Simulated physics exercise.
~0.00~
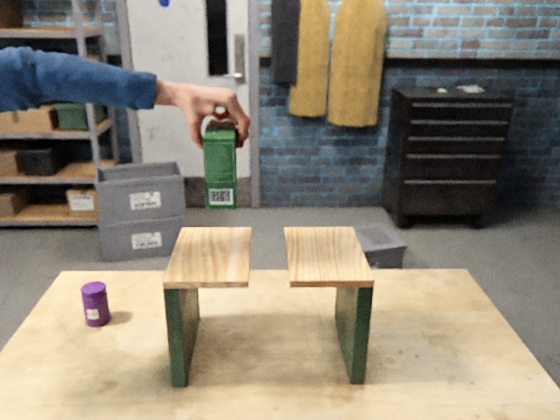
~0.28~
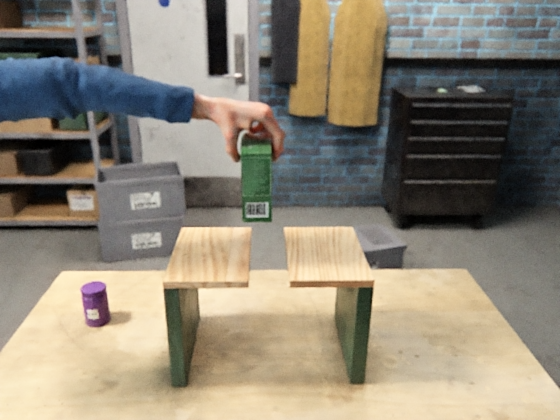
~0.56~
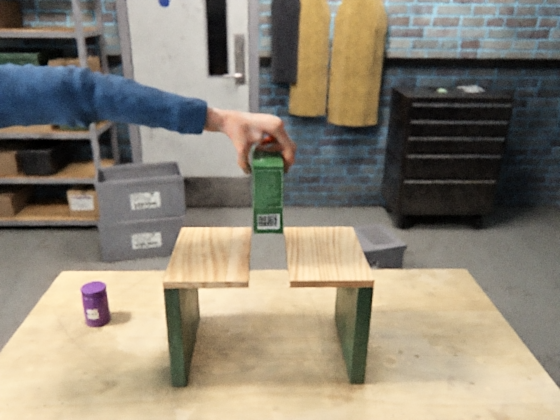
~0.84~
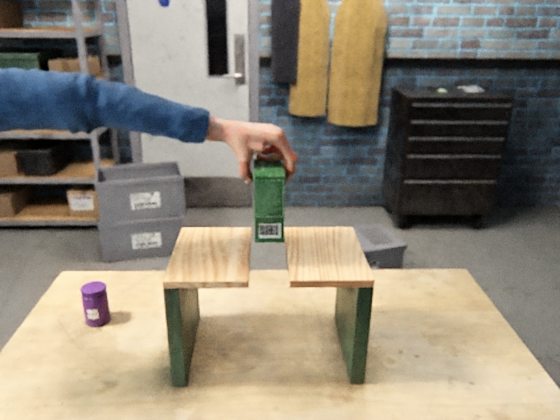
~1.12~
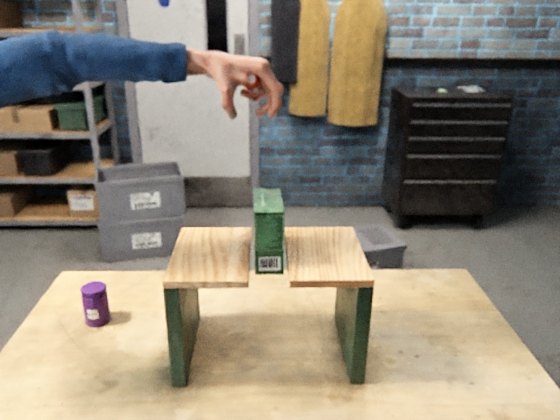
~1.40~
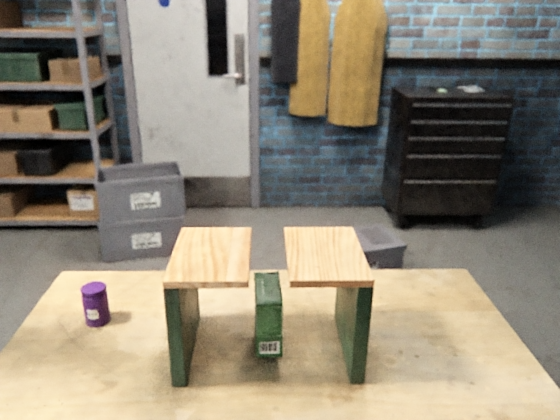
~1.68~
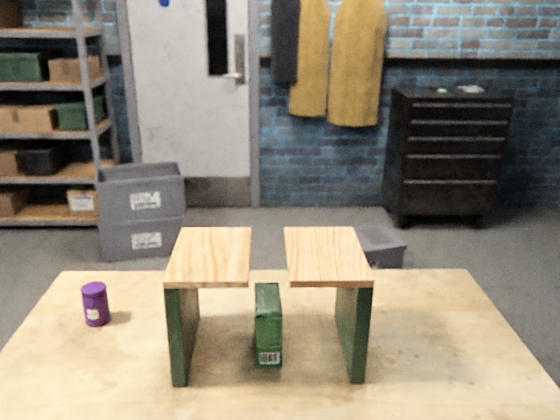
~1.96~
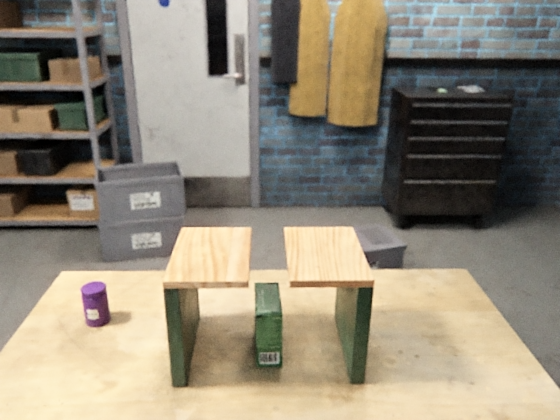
A green packet hangs upright from a hand reaching in from the left, above a wooden stand with a gap in its top, in a workshop seen from the front. The stand has pale top boards and green legs on a light table, with a purple jar to the left and shelves, a door and a dark tool cabinet behind. The hand carries the packet right and lowers it over the gap. It then lets go and draws back, and the packet drops between the boards. The packet comes to rest upright on the table beneath the gap, while the jar stays put.
